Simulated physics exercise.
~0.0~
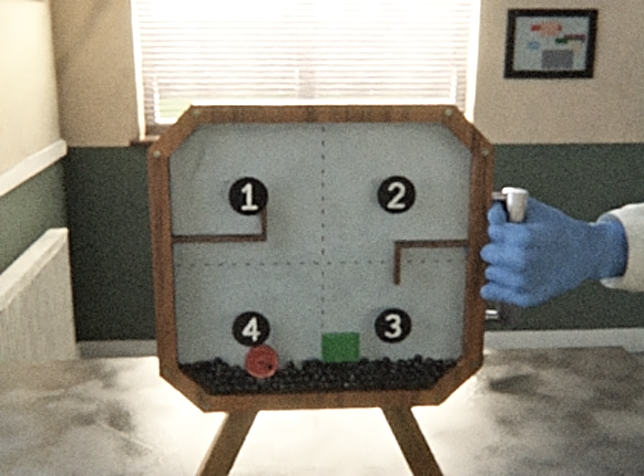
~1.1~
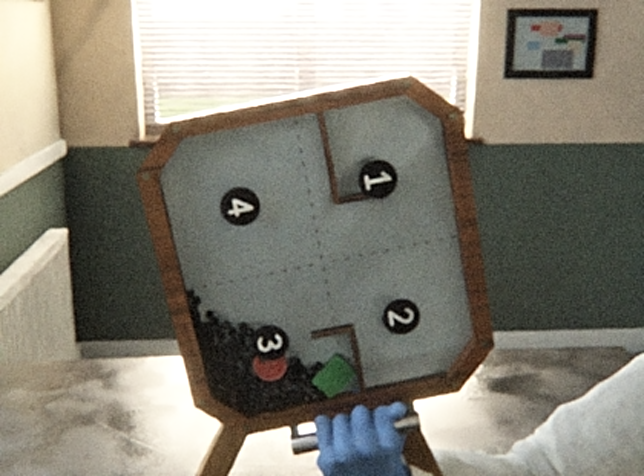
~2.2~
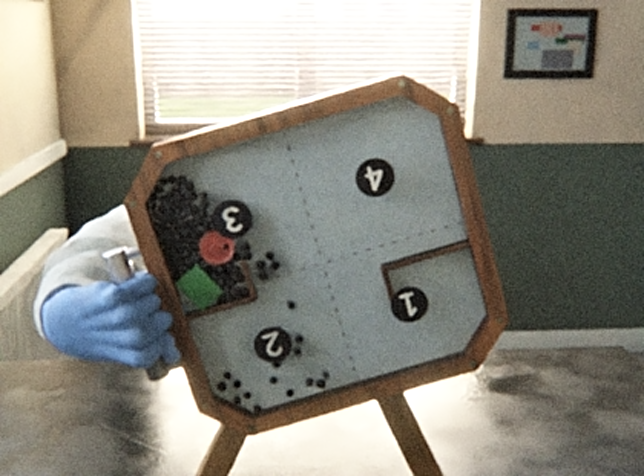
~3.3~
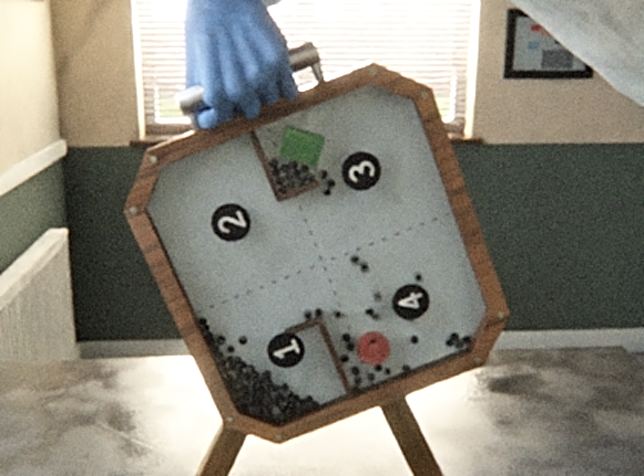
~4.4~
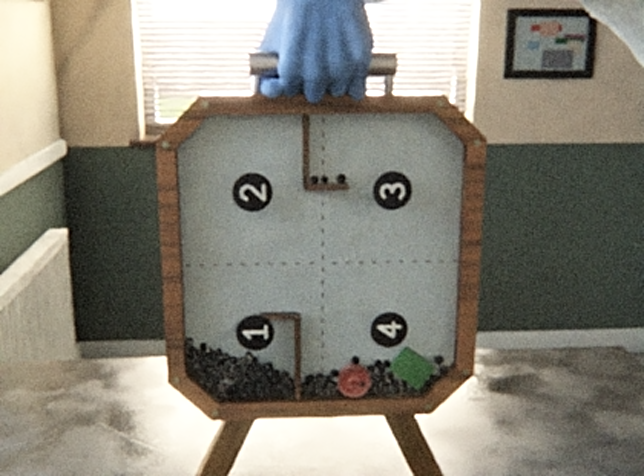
A blue-gloved hand turns a wooden-framed case clockwise, sending black beads tumbling until green block and red disc rest in quarter four.
